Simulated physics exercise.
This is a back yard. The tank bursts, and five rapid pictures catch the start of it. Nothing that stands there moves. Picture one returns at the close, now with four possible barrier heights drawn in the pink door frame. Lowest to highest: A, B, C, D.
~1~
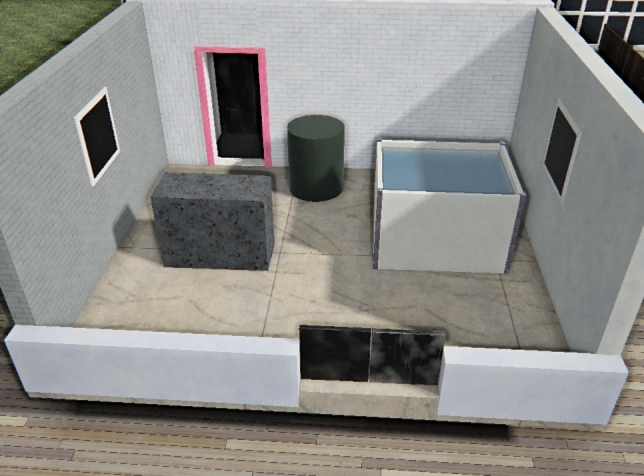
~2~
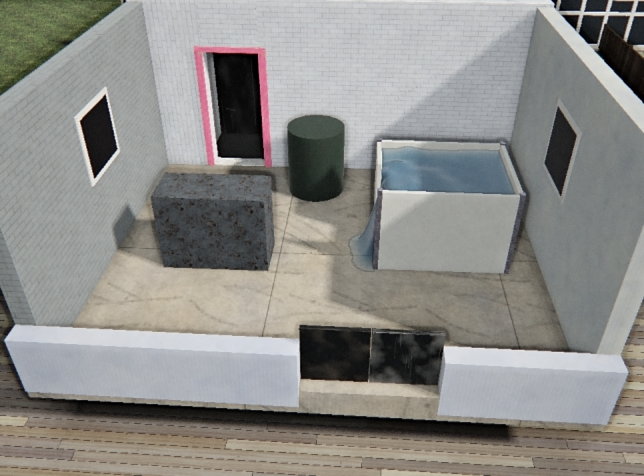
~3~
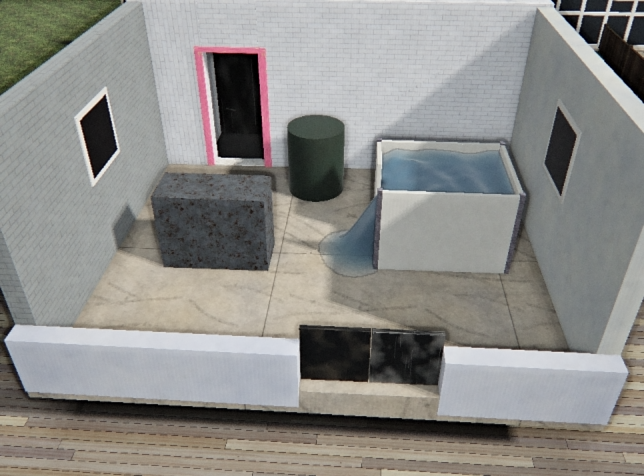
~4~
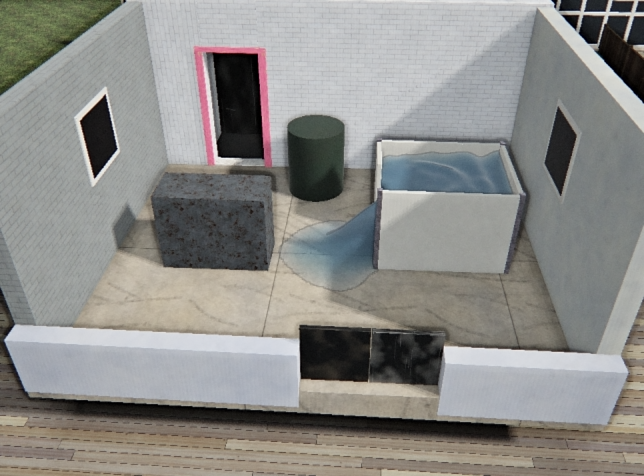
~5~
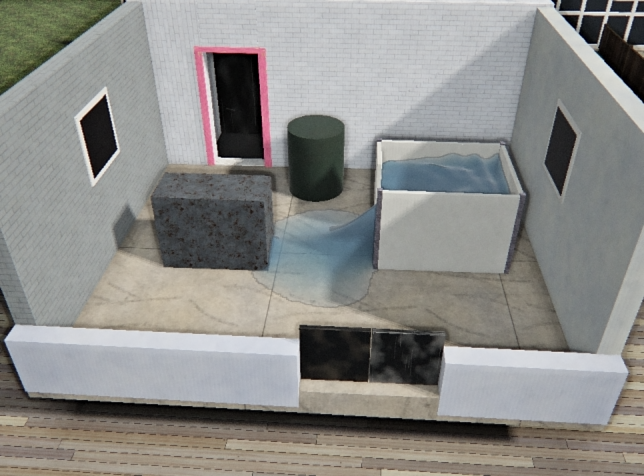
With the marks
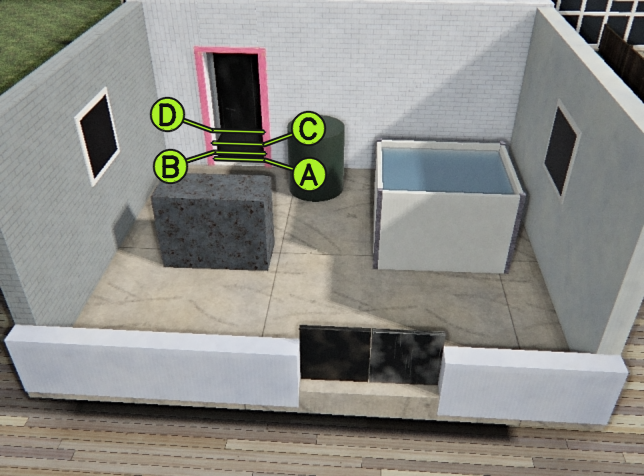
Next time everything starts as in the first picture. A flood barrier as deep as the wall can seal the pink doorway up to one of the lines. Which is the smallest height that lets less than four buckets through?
Height B just does it.
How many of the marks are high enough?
Three of them.
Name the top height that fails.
Here it is height A.
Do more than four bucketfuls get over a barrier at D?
No, that is safe.
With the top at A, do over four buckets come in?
Yes, that goes wrong.
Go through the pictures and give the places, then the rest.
Water in the tank at rest, its middle at (445, 172); foot of the pink doorway at (240, 166); shut gate at (371, 339).
Water covers 1 % of the ground and shows as far out as (371, 269).
Water covers 3 % of the ground and shows as far out as (325, 244).
Water covers 6 % of the ground and shows as far out as (285, 255).
Water covers 12 % of the ground and shows as far out as (263, 275).
On the marked copy, A at (240, 159); B at (239, 153); C at (238, 143); D at (237, 131); from the bottom up A, B, C, D.
With A, some 15 bucketfuls get in.
With B, a splash gets over, under a bucket.
With C, nothing gets over.
With D, nothing gets over.
